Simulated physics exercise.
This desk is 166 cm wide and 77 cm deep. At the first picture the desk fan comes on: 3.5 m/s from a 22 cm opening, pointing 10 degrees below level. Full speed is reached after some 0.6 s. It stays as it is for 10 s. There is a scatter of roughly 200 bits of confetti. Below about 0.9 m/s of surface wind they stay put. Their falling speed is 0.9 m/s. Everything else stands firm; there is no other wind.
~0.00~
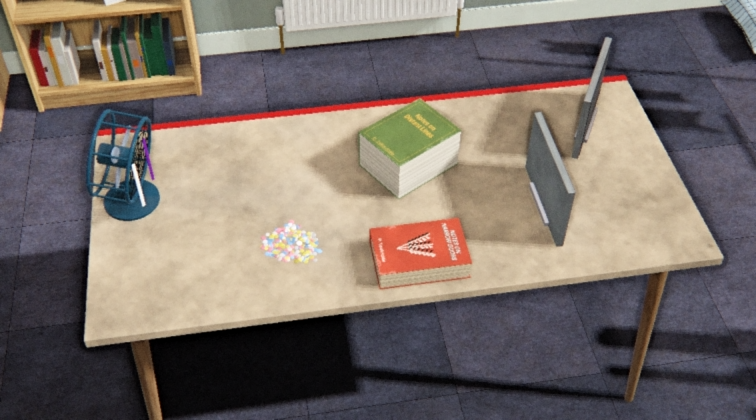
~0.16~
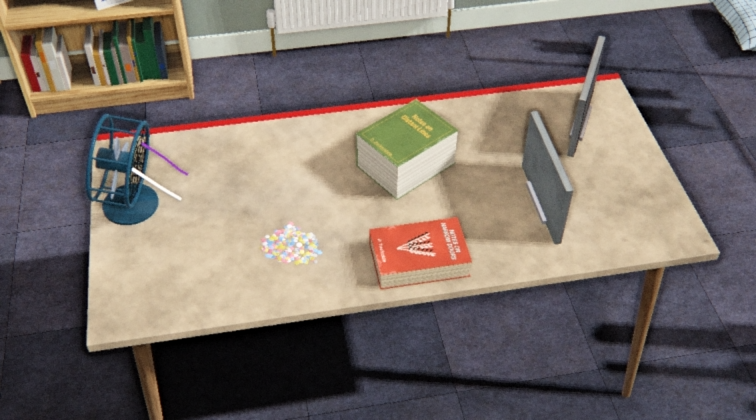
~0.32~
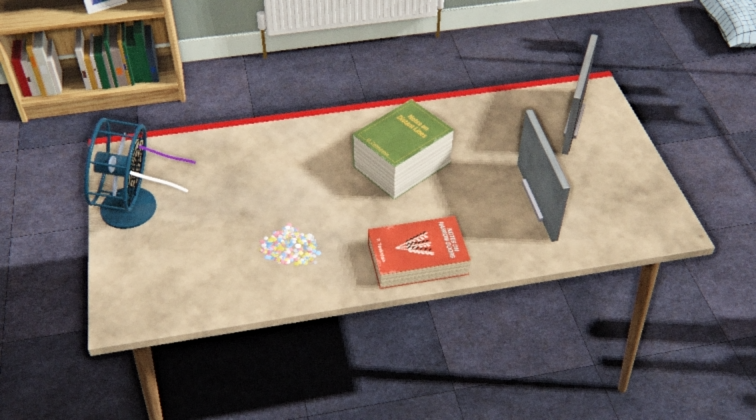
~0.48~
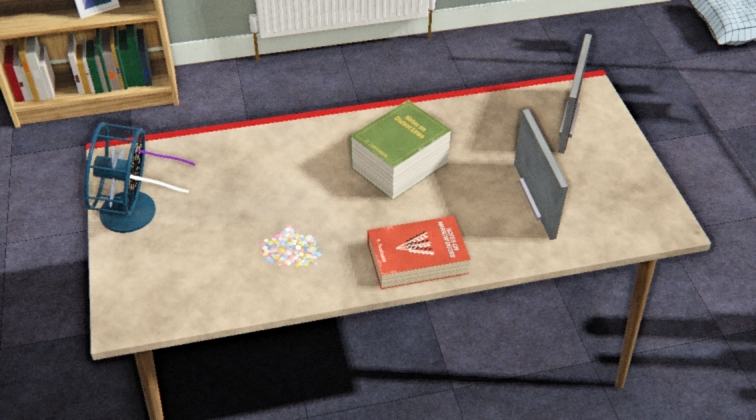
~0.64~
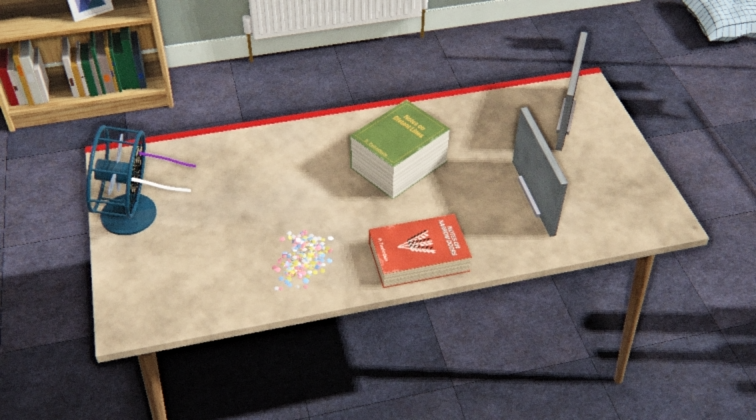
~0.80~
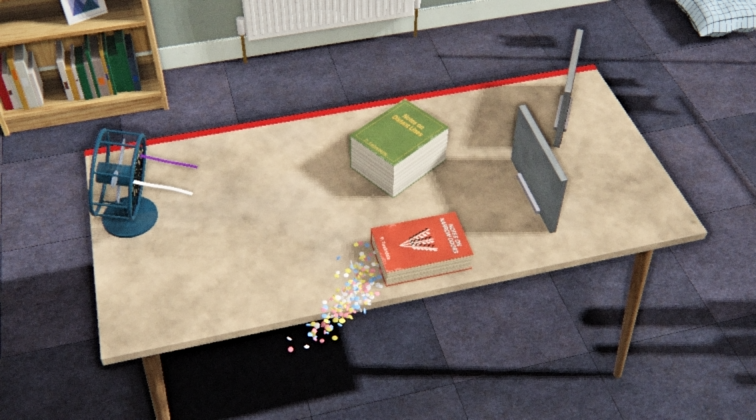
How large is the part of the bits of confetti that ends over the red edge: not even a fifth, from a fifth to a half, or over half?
Of the bits of confetti, less than a fifth end over the red edge.
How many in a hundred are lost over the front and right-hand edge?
About 100 % front, 0 % right-hand.
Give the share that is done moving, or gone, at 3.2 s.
Some 100 per cent.
After 2.0 s the count stands so, 0 % are over the red edge.
After 3.2 s the count stands so, 0 % are over the red edge.
After 5.5 s the count stands so, 0 % are over the red edge.
After 10.0 s, at the end, 0 % are over the red edge.
